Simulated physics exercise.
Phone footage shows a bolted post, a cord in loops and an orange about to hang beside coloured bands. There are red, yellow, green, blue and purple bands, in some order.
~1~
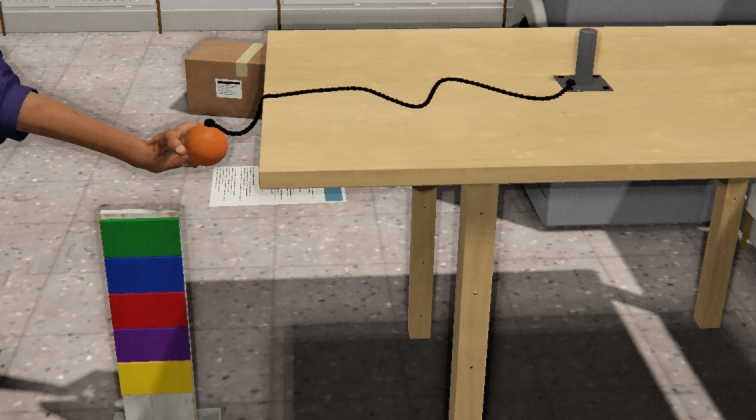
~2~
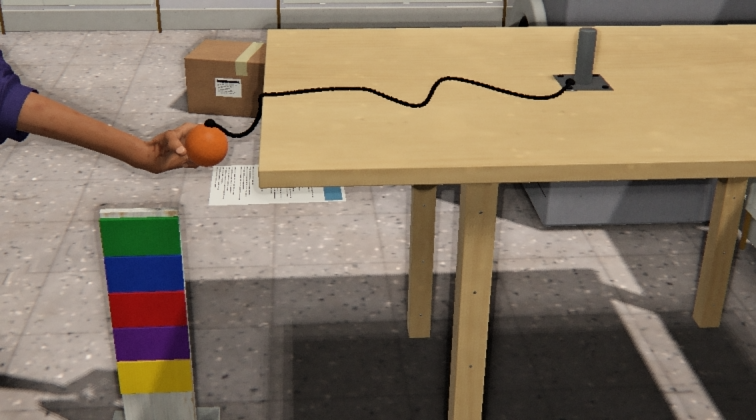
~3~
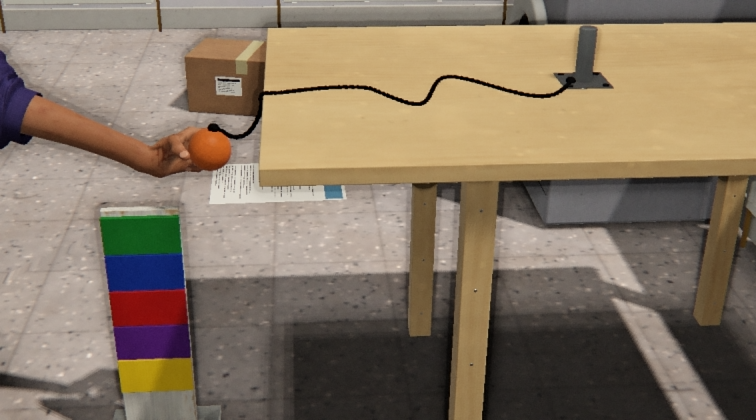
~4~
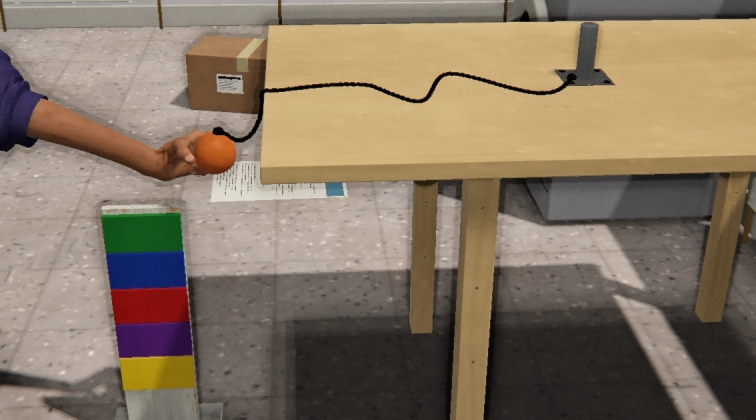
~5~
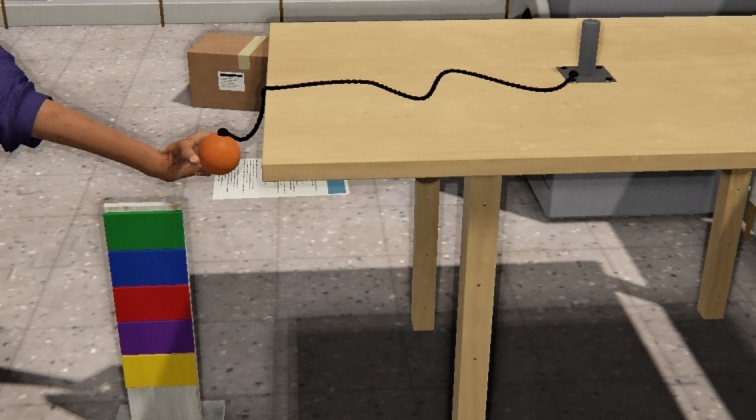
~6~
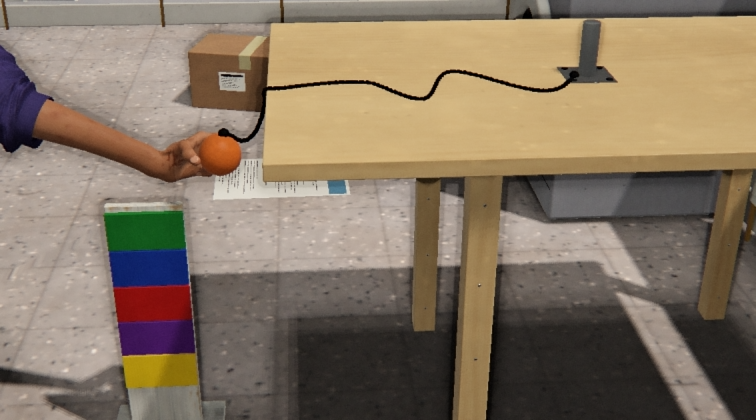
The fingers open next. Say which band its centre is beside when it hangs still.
Its centre is beside the red band.
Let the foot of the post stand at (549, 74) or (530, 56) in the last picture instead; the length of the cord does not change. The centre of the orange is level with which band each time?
For the first it would be purple, for the second purple.
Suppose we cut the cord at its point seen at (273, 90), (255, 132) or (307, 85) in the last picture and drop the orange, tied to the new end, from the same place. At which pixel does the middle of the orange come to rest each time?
Well, that gives around (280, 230) the first time, (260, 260) the next and (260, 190) the last.
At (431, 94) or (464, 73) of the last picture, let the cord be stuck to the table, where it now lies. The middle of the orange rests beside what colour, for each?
In order: Green; blue.
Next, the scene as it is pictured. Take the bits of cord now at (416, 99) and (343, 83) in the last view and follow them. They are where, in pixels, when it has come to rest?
(311, 88) for the first, (267, 138) for the second.
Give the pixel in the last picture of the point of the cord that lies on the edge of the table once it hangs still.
Answer: The point at (381, 87).
A little later, orange near (309, 277); level with red.
Next, orange near (256, 296); level with red.
When it is over, orange near (268, 296); level with red. Its centre hangs level with the red band.
